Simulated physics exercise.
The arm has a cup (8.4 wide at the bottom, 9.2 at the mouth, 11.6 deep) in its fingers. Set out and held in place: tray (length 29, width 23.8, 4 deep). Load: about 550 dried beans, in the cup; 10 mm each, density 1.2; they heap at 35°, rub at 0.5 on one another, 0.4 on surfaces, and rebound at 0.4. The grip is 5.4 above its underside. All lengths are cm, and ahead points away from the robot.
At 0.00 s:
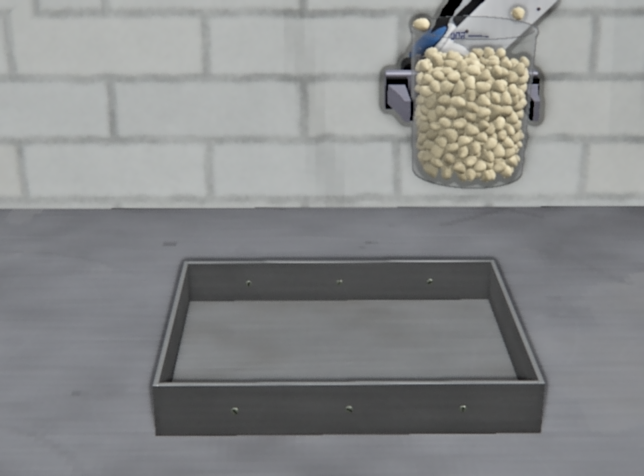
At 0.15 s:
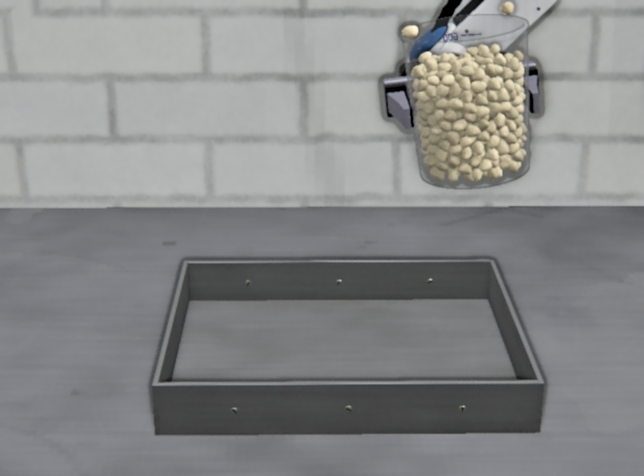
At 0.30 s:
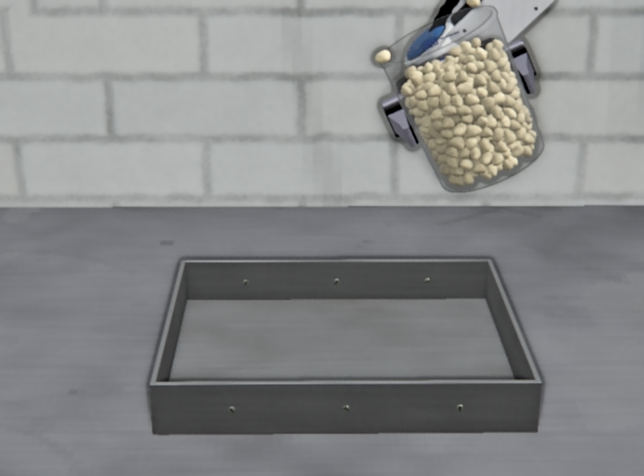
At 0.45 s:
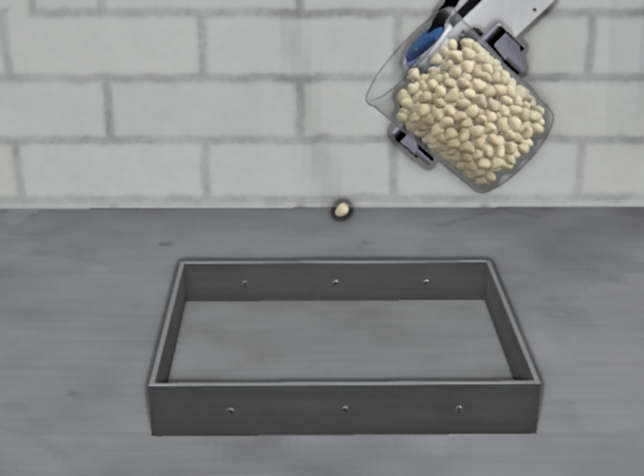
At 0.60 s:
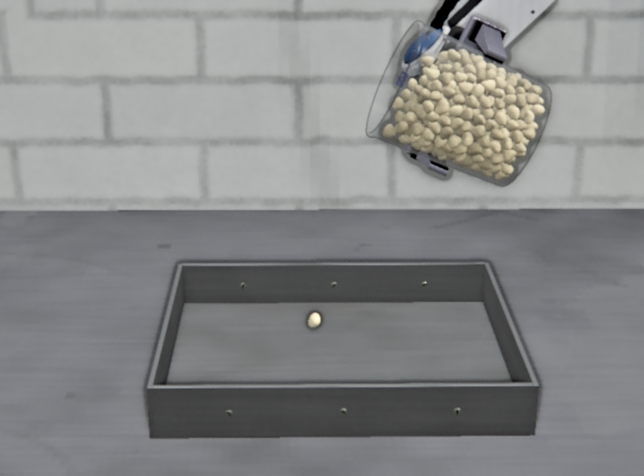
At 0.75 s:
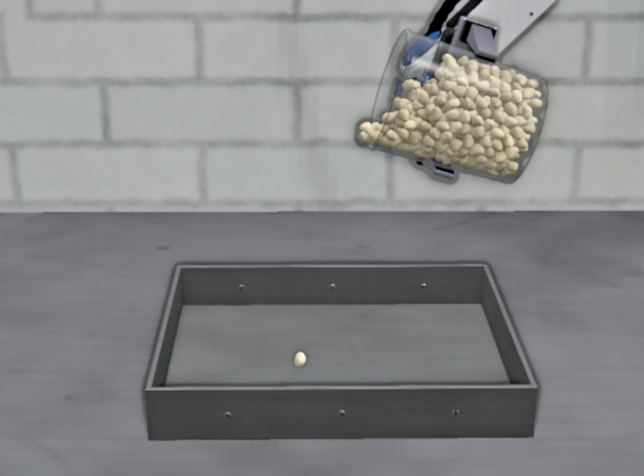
A clear cup packed with pale, cream-coloured beans hangs at the upper right, held by a partly visible white and blue robot arm, before a whitish block wall. Below it, an empty dark grey rectangular tray rests on a grey surface, seen from slightly above. The arm tilts the cup steeply leftward, one bean drops into the tray and the others slide toward the rim, while the view barely shifts.
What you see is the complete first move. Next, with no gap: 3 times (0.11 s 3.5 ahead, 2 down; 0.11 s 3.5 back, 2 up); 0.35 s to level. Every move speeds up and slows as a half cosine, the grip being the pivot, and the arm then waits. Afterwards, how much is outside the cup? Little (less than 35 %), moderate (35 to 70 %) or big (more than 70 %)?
Outside the cup the share is little, less than 35 %.
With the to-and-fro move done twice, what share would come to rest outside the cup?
In that case some 20 per cent.
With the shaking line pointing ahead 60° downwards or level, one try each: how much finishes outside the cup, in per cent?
Some 10 and 50 per cent.
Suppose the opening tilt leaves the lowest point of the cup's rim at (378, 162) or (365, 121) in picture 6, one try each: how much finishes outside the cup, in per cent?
About 55 and 10 per cent.
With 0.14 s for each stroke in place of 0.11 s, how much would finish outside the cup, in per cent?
In that case some 20 per cent.
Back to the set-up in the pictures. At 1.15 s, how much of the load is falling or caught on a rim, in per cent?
About 4 per cent.
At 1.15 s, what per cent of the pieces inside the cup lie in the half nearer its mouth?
Some 45 per cent.
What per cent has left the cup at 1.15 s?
Some 15 per cent.
By 1.15 s, tilted 73° forward, highest piece 24 above the table; 483 in the cup, 50 in the tray, 21 in flight or on a rim.
By 1.56 s, tilted 45° forward, highest piece 25 above the table; 420 in the cup, 123 in the tray, 11 in flight or on a rim.
By 1.96 s, level, highest piece 27 above the table; 420 in the cup, 134 in the tray.
By 3.01 s, level, highest piece 26 above the table; 420 in the cup, 134 in the tray.
Final count, 420 in the cup, 134 in the tray. That is 24 % outside the cup.
